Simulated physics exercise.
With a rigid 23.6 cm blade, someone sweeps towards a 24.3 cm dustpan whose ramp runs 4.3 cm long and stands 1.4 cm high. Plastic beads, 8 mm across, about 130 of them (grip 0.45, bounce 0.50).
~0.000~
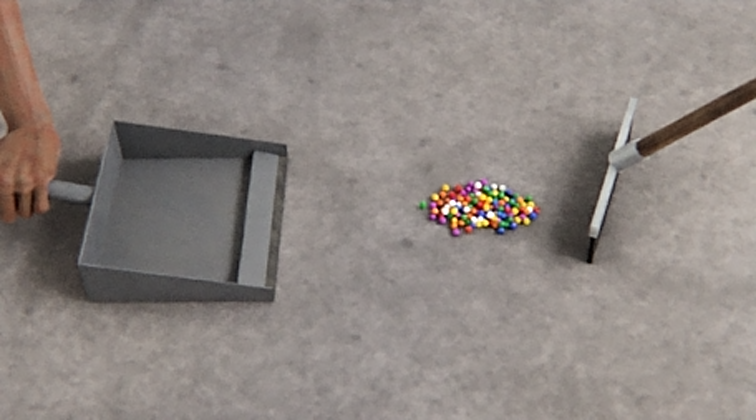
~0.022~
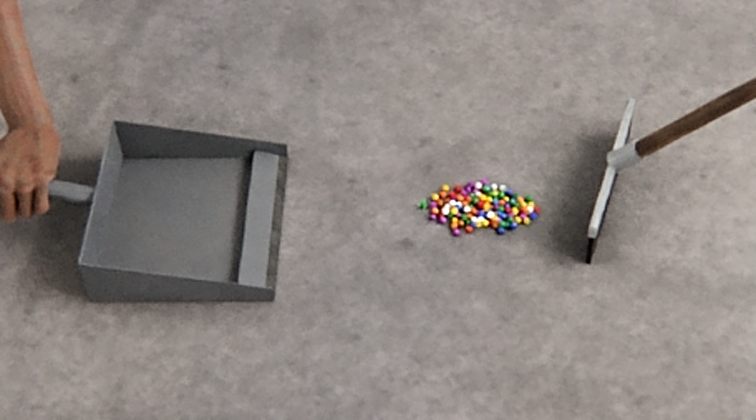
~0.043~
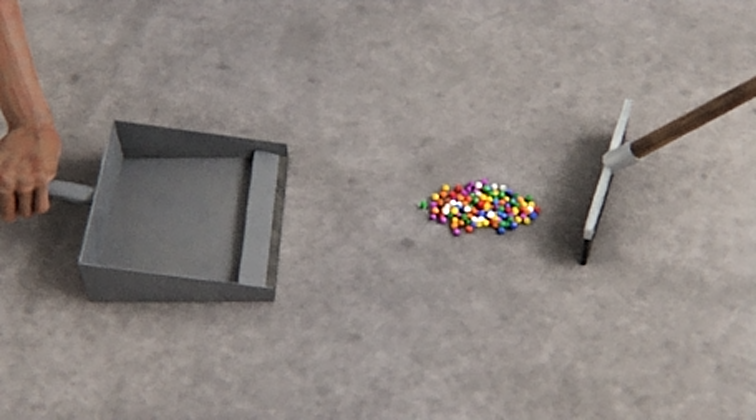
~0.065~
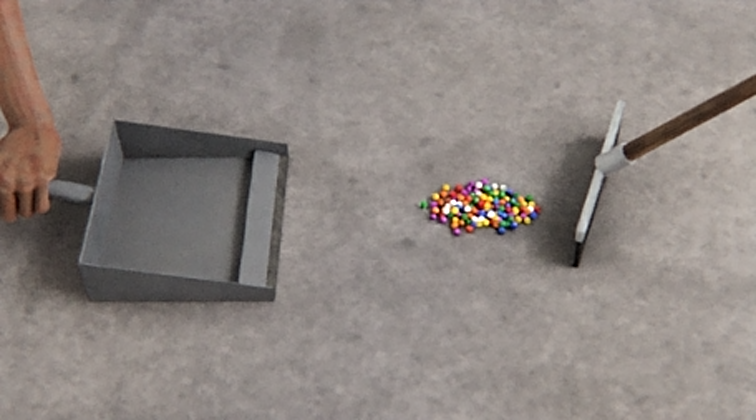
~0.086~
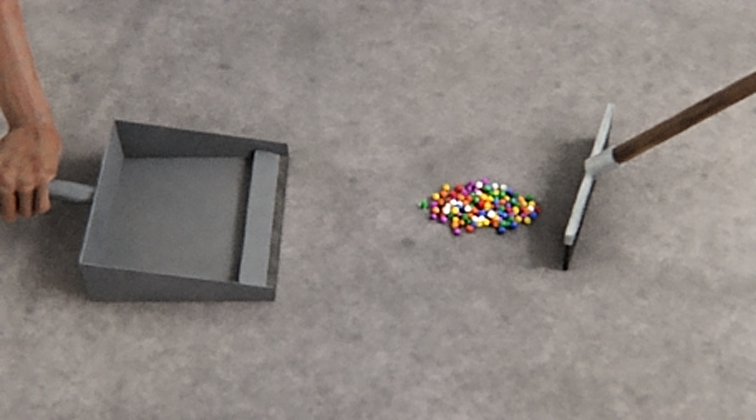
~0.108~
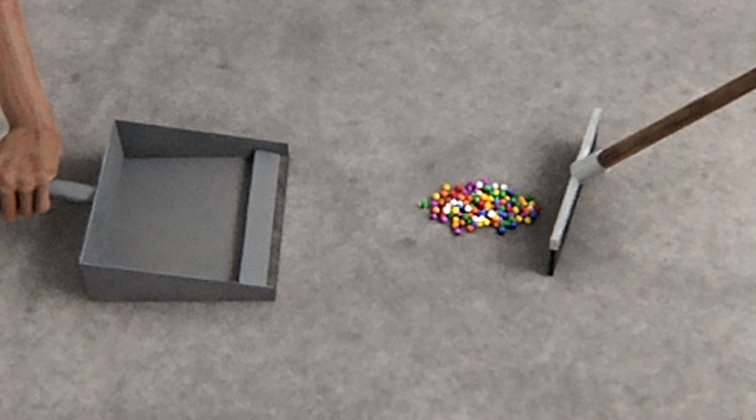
On a mottled grey concrete floor, a hand at the left holds a grey dustpan still, with a small pile of multicoloured beads lying to its right. A long-handled blade at the right barely moves at first, then slides a short way left, closing in on the beads, which remain undisturbed.
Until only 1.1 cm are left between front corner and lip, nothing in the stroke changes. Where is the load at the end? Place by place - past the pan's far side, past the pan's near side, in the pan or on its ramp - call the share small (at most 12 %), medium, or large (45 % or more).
Far side - medium, near side - small, pan - small.
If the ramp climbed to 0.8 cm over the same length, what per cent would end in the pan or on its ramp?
Estimated share: Around 5 in a hundred.
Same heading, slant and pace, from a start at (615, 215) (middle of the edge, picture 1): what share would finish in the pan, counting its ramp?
I'd estimate about 5 per cent.
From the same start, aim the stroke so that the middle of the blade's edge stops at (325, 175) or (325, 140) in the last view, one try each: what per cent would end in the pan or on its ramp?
About 25 and 20 per cent.
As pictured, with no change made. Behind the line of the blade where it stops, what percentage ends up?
About 15 per cent.
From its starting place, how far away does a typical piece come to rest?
Around 22 centimetres.
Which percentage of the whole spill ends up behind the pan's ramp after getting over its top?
About 0 %.
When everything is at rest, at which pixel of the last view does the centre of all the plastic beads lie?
(295, 201) or so.
Then, at 0.30 s, middle of the blade 20 cm from the lip; 0 % over the lip, far side 0 %, near side 0 %.
Then, at 0.42 s, middle of the blade 10 cm from the lip; 0 % over the lip, far side 5 %, near side 0 %.
After 0.68 s, middle of the blade 5 cm from the lip; 20 % over the lip, far side 15 %, near side 0 %.
By 1.3 s all is still; far side 15 %, near side 0 %, pan 5 %, in front of the lip or behind the blade 75 %.
